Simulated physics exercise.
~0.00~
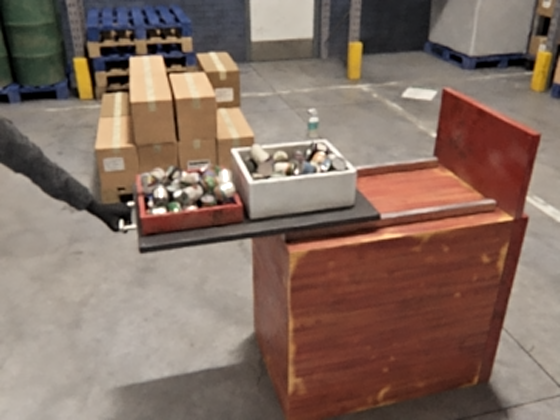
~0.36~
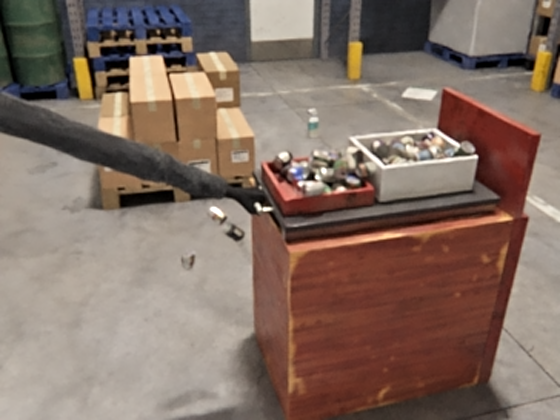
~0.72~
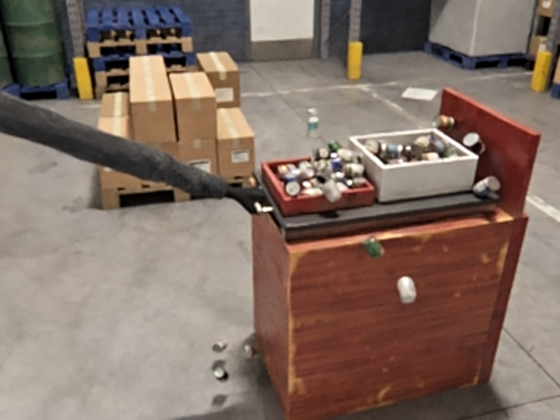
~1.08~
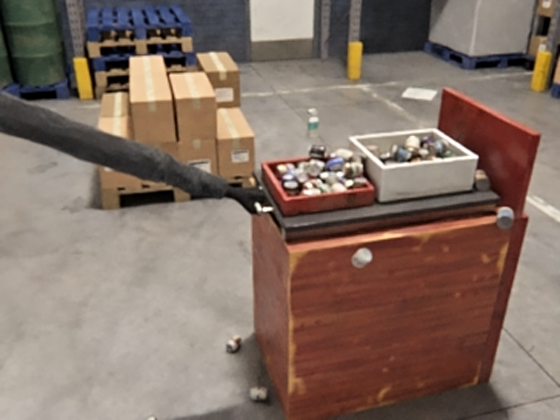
In a warehouse, a dark-sleeved, gloved arm pushes a shelf holding a red tray and a white tray of loose small cans rightward onto a worn red wooden unit; several cans spill off, some landing on the floor, while both trays remain partly filled on the closed shelf.
